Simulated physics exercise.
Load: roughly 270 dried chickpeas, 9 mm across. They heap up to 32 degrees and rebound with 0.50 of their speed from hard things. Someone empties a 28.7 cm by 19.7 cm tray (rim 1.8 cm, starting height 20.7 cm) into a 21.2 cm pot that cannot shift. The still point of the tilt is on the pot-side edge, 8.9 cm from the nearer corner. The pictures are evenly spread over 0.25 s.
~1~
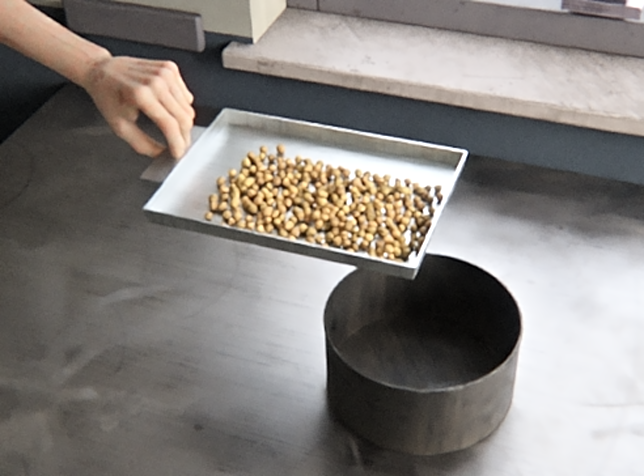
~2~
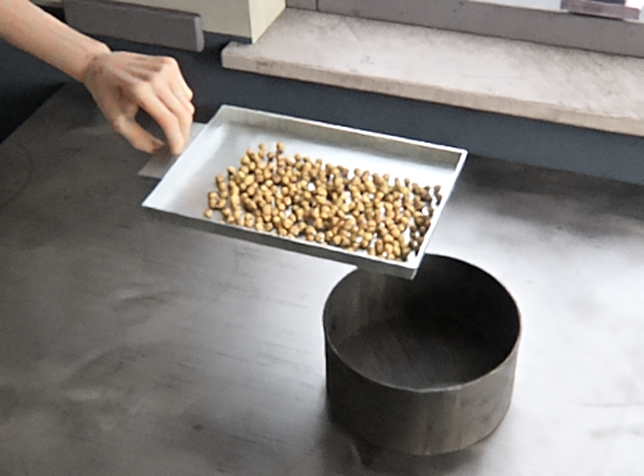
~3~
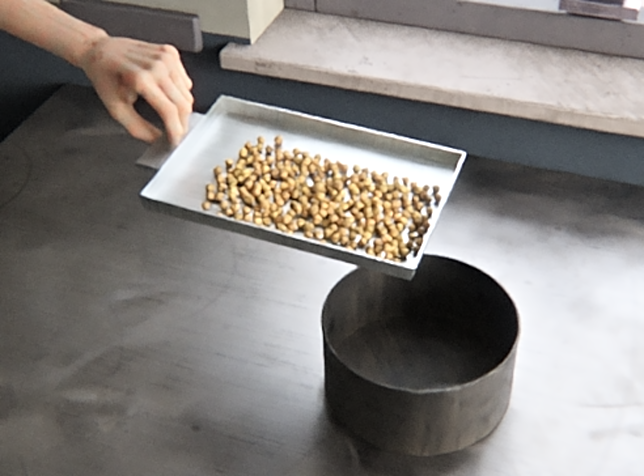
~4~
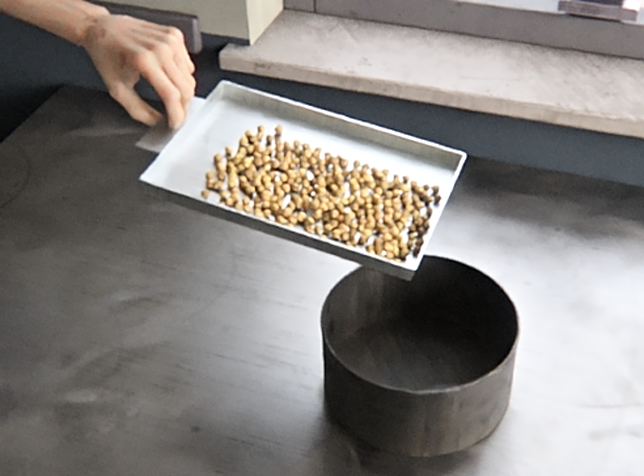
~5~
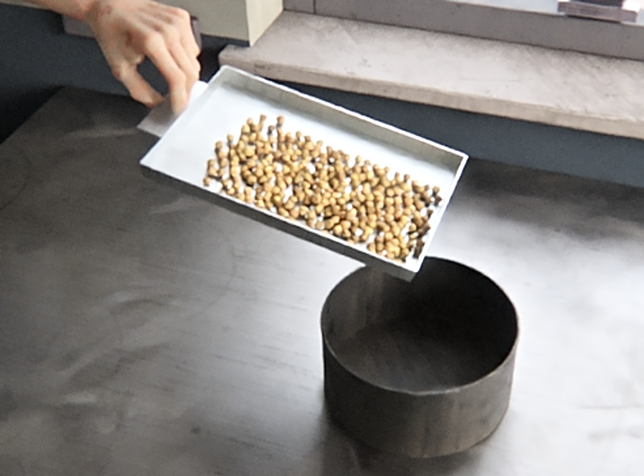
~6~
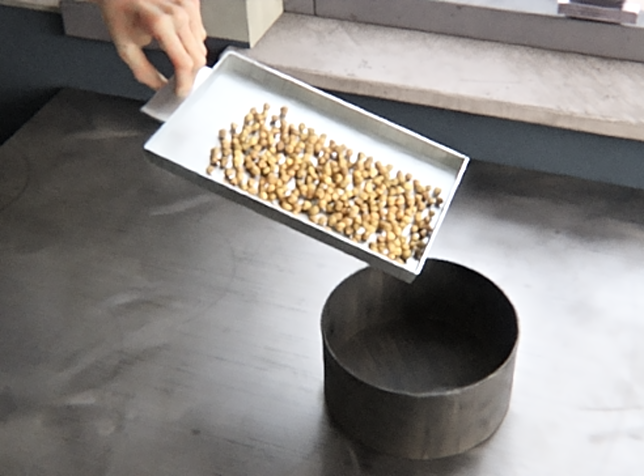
A hand gripping the tab of a shallow metal tray raises its left side, steadily increasing the slope toward the right above a round dark pot, while the small brown chickpeas on it stay spread in nearly the same place.
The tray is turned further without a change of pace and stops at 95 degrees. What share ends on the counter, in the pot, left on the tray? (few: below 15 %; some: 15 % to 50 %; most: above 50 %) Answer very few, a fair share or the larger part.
Counter a fair share, pot the larger part, tray very few.
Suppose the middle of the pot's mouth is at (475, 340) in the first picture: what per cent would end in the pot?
Some 80 per cent.
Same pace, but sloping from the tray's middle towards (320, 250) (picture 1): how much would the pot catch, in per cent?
About 70 per cent.
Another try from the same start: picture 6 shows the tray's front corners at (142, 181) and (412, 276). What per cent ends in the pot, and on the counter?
Pot 95, counter 5.
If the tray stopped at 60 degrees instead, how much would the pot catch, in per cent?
In that case some 0 per cent.
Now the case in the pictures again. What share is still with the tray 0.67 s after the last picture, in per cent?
Roughly 95 per cent.
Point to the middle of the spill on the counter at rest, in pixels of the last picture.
At about (531, 326).
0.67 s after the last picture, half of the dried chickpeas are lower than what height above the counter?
About 26 cm.
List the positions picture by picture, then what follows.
In the first frame, tray tilt 0 degrees, front corners at (146, 207) and (413, 265); middle of the pieces at (328, 207); pot at (423, 316).
In the second frame, tray tilt 1 degrees, front corners at (145, 204) and (413, 265); middle of the pieces at (328, 206).
In the third frame, tray tilt 4 degrees, front corners at (143, 194) and (412, 266), lowest corner right back; middle of the pieces at (326, 202).
In the fourth frame, tray tilt 8 degrees, front corners at (142, 178) and (413, 267), lowest corner right back; middle of the pieces at (327, 197).
In the fifth frame, tray tilt 13 degrees, front corners at (144, 162) and (414, 268), lowest corner right back; middle of the pieces at (328, 191).
In the sixth frame, tray tilt 17 degrees, front corners at (148, 146) and (416, 270), lowest corner right back; middle of the pieces at (331, 187); pot at (420, 320).
Then, 0.40 s after the last picture, tilt 55 degrees; the tray holds 100 %, the pot 0 %.
Then, 0.67 s after the last picture, tilt 80 degrees; the tray holds 95 %, the pot 0 %.
Then, 1.05 s after the last picture, tilt 95 degrees; the tray holds 20 %, the pot 30 %.
In the end, counter 25 %, pot 75 %, tray 0 %.
